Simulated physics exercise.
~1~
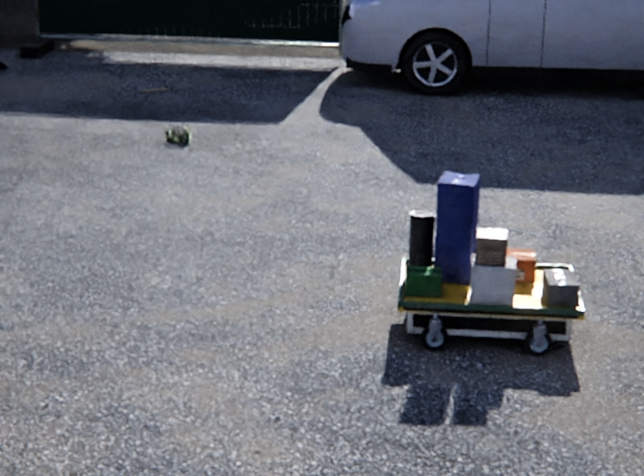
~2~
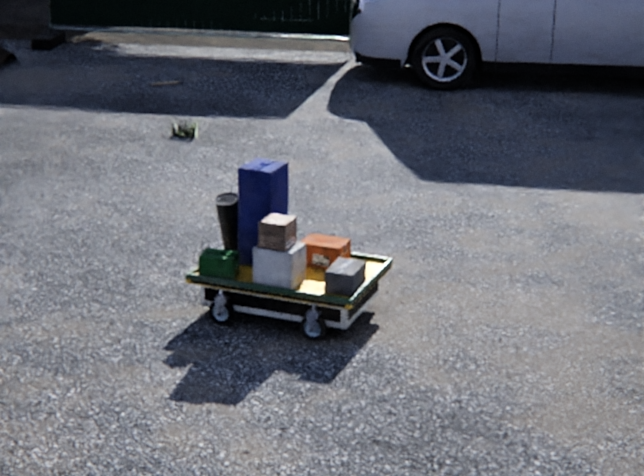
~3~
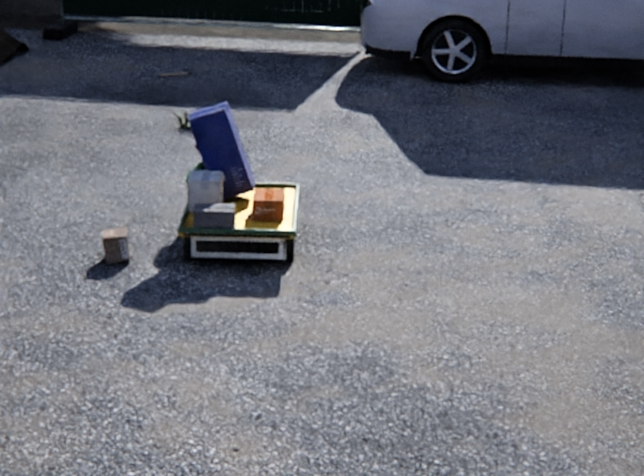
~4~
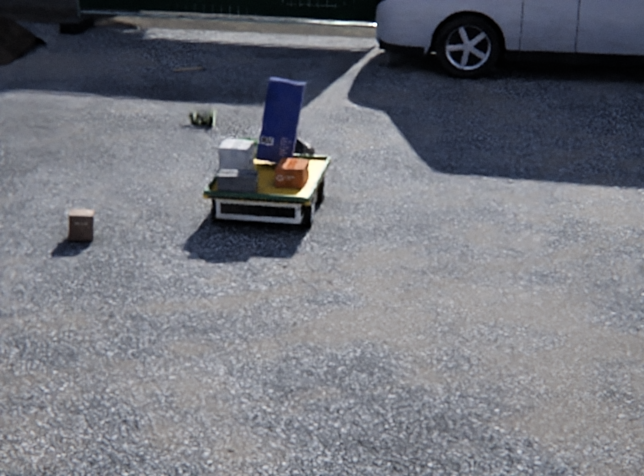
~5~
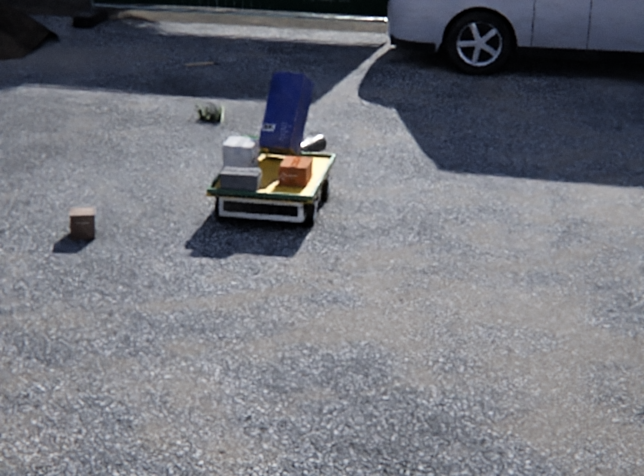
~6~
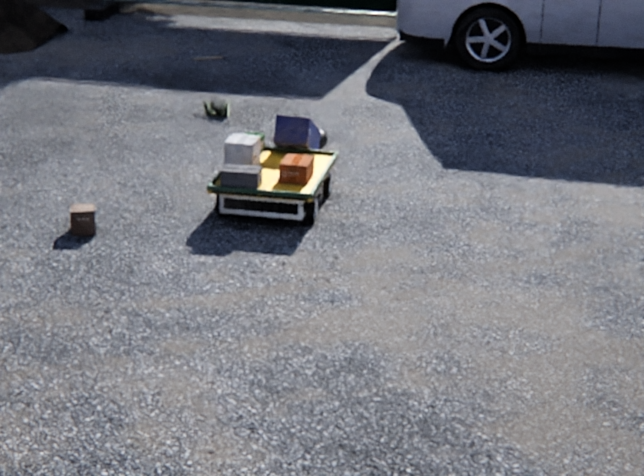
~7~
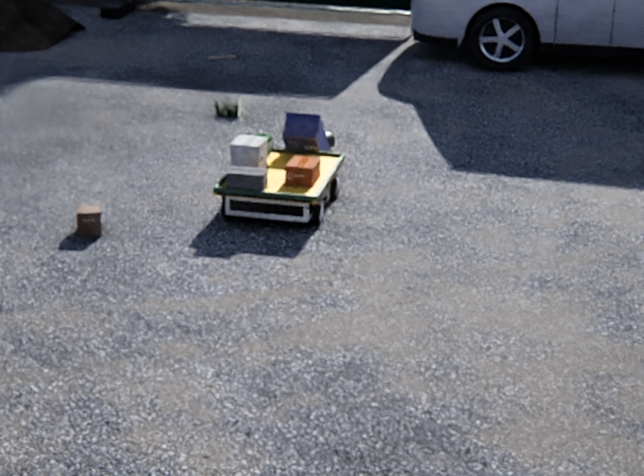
A flat cart loaded with boxes rolled left across the pavement and curved away, shedding a small brown box onto the ground, then stopped as the tall blue box tipped backward off the far edge, leaving the white, grey and orange boxes aboard.
